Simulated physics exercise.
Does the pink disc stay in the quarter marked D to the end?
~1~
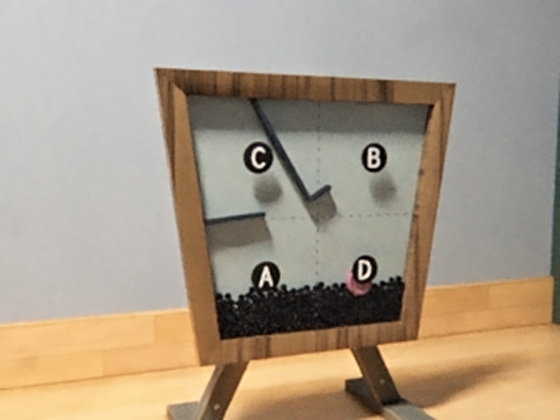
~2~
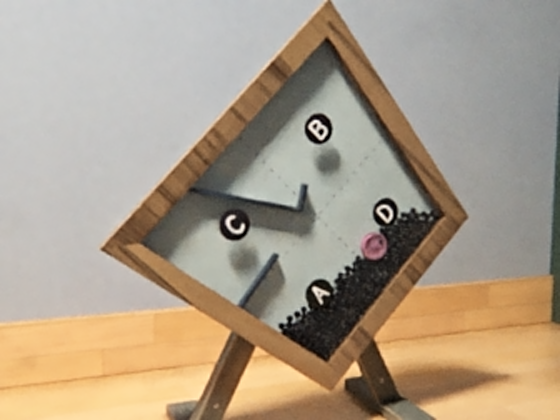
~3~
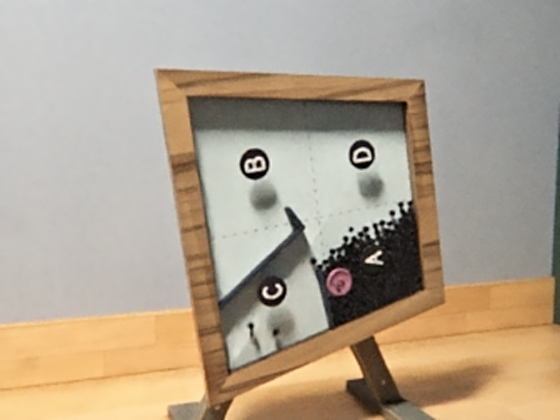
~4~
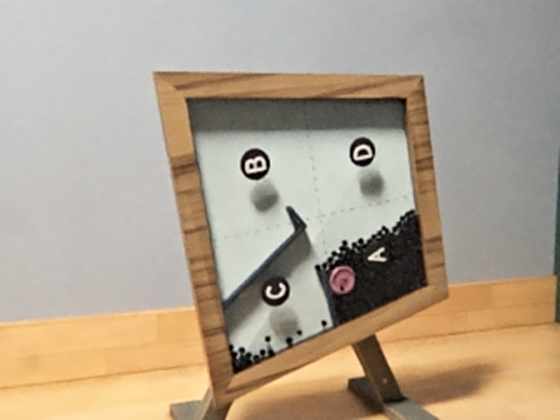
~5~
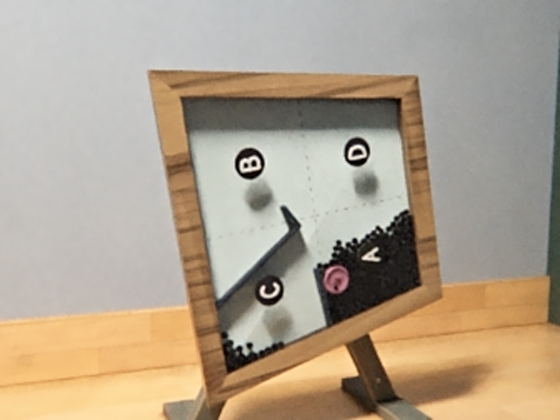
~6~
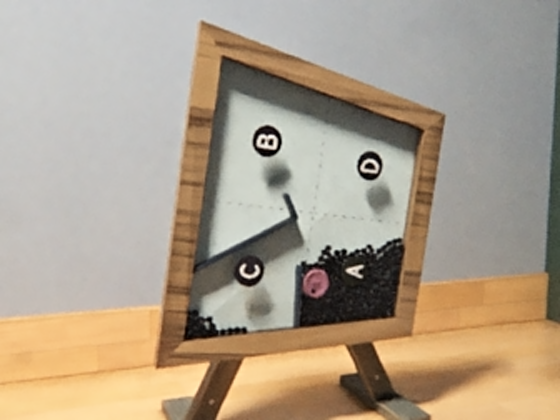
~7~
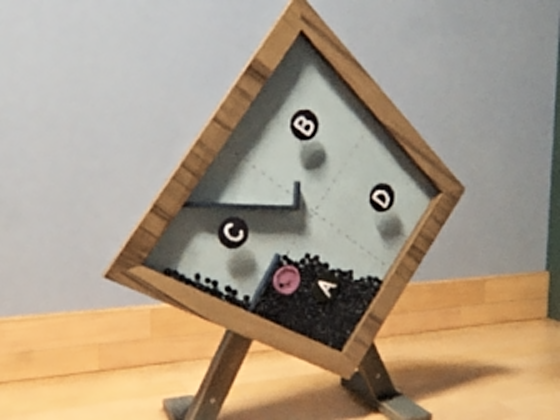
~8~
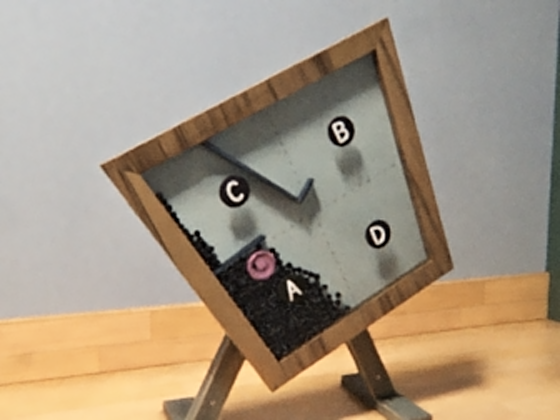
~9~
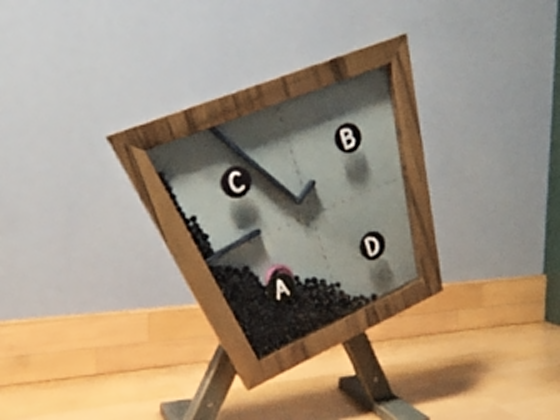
No, it does not stay there. The pink disc shifts with the black beads as the box turns and finishes in the quarter marked A.
